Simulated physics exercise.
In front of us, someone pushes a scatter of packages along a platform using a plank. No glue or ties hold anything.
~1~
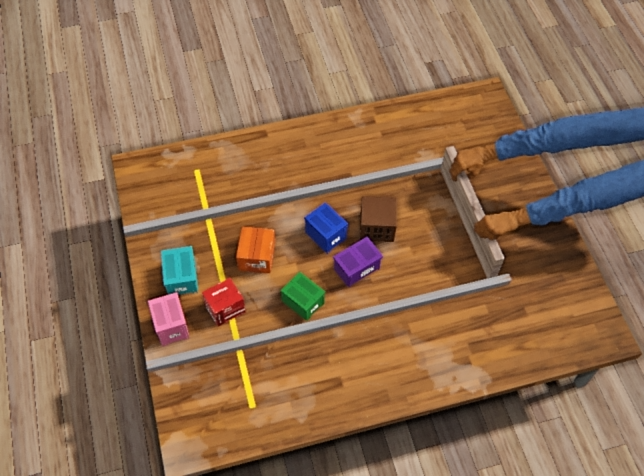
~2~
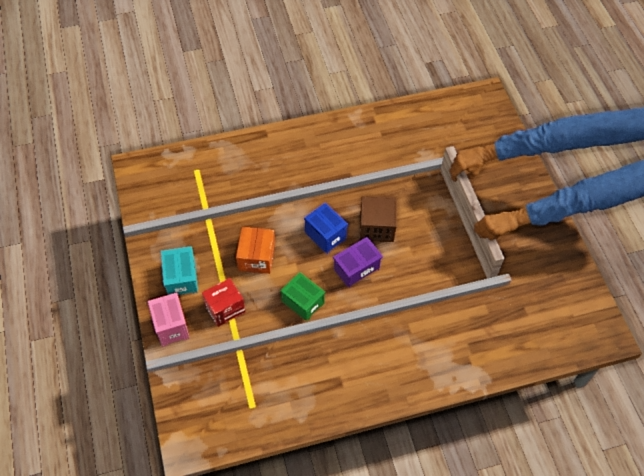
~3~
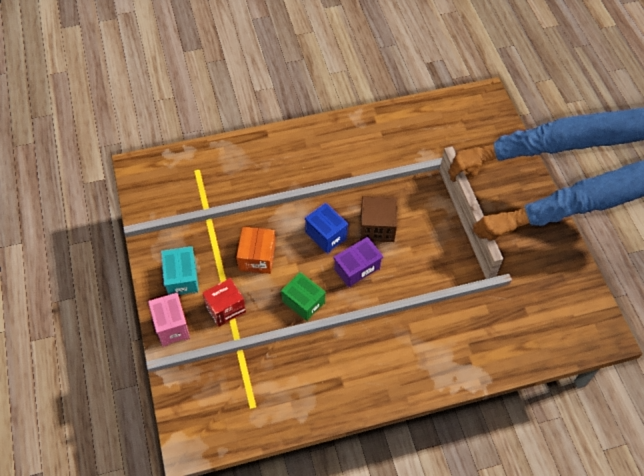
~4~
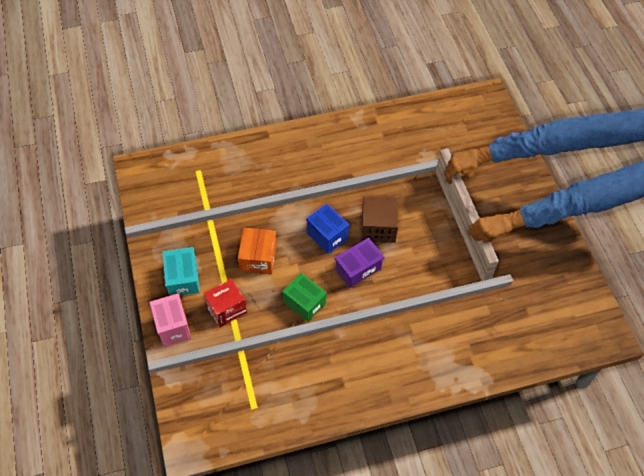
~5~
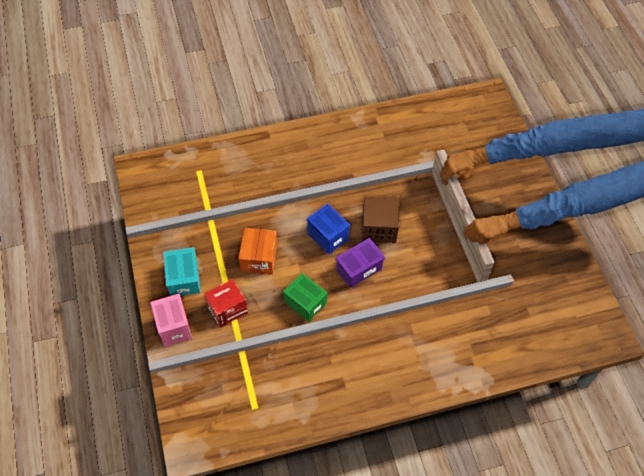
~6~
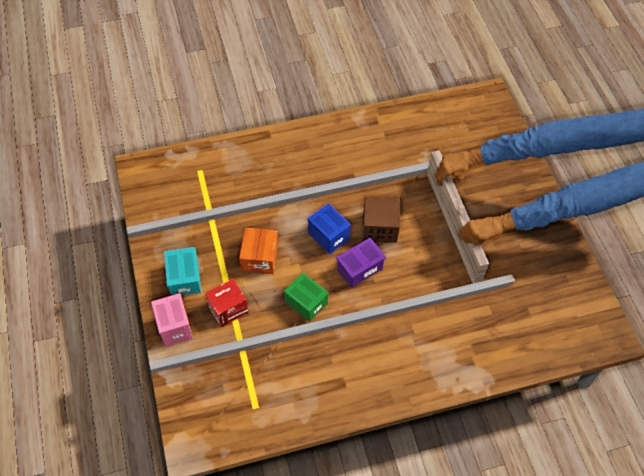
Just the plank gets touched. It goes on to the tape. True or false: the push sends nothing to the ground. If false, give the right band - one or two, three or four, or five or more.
False, one or two.
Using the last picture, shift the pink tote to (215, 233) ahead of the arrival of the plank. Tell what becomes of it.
Put there, it simply holds its spot.
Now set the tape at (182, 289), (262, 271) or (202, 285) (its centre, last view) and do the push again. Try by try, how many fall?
Try by try, 5, 0 and 3.
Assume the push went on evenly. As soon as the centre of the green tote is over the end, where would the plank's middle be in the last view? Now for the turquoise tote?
(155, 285) and (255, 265), more or less.
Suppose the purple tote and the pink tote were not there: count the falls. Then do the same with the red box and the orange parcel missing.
The first count is 1 and the second is 0.
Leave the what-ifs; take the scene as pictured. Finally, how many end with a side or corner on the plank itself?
In contact: 3.
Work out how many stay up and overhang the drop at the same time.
Looks like 2 of them.
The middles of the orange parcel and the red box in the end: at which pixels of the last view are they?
The orange parcel at (142, 280), the red box at (176, 319).
Soon after, none off yet; pink tote at rest near (173, 321); turquoise tote at rest near (183, 273); red box at rest near (227, 303).
In the end, the number that fall off is one or two; gone, turquoise tote.
